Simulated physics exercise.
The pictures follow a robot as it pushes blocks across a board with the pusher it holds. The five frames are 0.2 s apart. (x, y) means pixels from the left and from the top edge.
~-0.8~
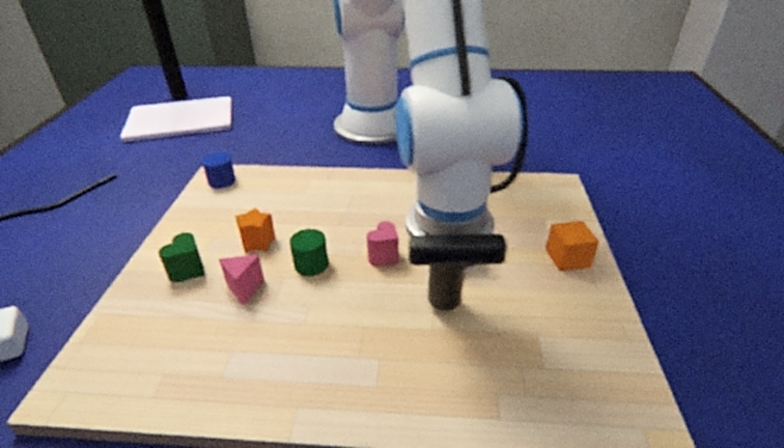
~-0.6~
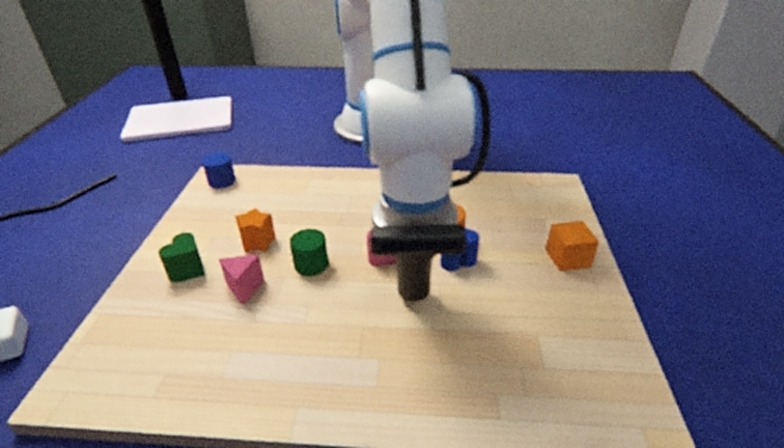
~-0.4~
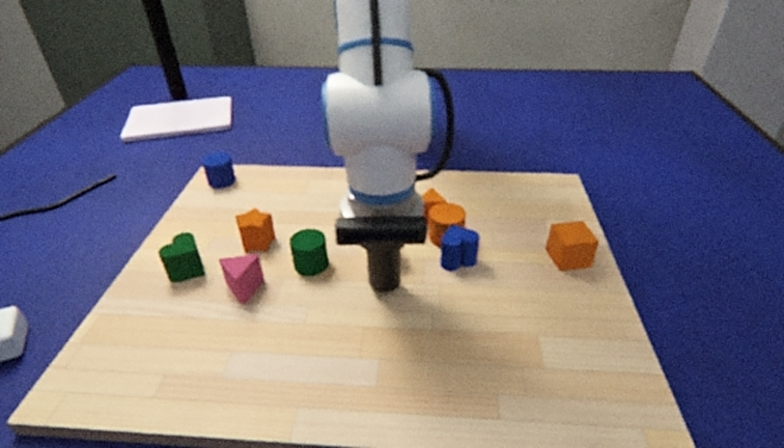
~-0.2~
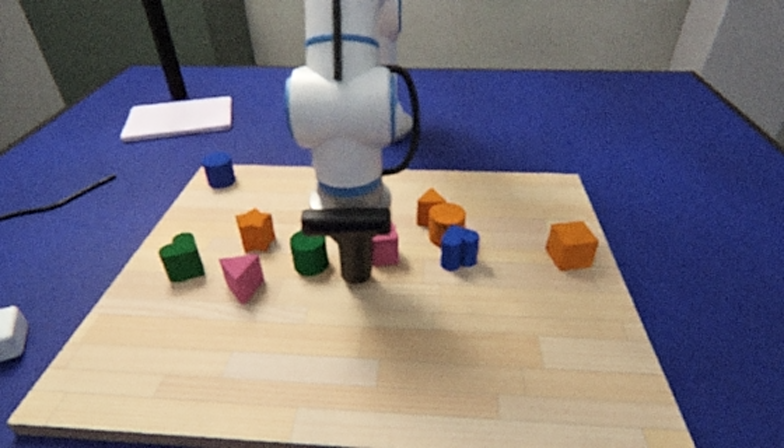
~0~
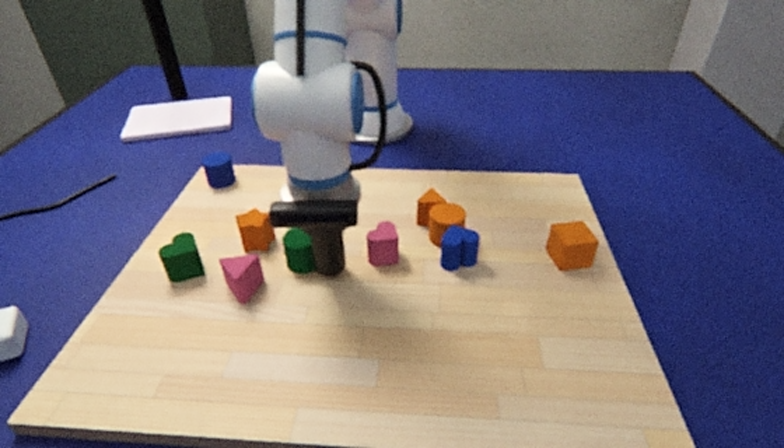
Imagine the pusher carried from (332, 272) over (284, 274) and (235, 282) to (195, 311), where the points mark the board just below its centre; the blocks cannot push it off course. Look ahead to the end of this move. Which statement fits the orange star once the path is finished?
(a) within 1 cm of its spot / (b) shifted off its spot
That would be b.
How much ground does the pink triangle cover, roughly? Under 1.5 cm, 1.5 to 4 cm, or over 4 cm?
Result: Over 4 cm.
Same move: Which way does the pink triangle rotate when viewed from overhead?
Seen from above, counterclockwise.
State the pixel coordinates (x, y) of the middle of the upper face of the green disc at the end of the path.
Its top middle is near (261, 228).
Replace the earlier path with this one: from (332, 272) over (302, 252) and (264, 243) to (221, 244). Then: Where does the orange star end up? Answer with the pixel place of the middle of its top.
Its top middle will sit at (200, 208).
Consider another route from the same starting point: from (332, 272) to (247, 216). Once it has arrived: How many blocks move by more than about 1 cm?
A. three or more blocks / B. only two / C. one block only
B: Only two.
What follows on the original path. One third of the way, pusher at (282, 268); orange star at (248, 215); green disc at (269, 229).
Two thirds of the way, pusher at (232, 276); pink triangle at (210, 278), turned 75° anticlockwise; orange star at (245, 211); green disc at (261, 228).
At the end, pusher at (193, 305); green heart-shaped block still; pink triangle at (184, 308), turned 140° anticlockwise; orange star at (245, 211); green disc at (261, 228).
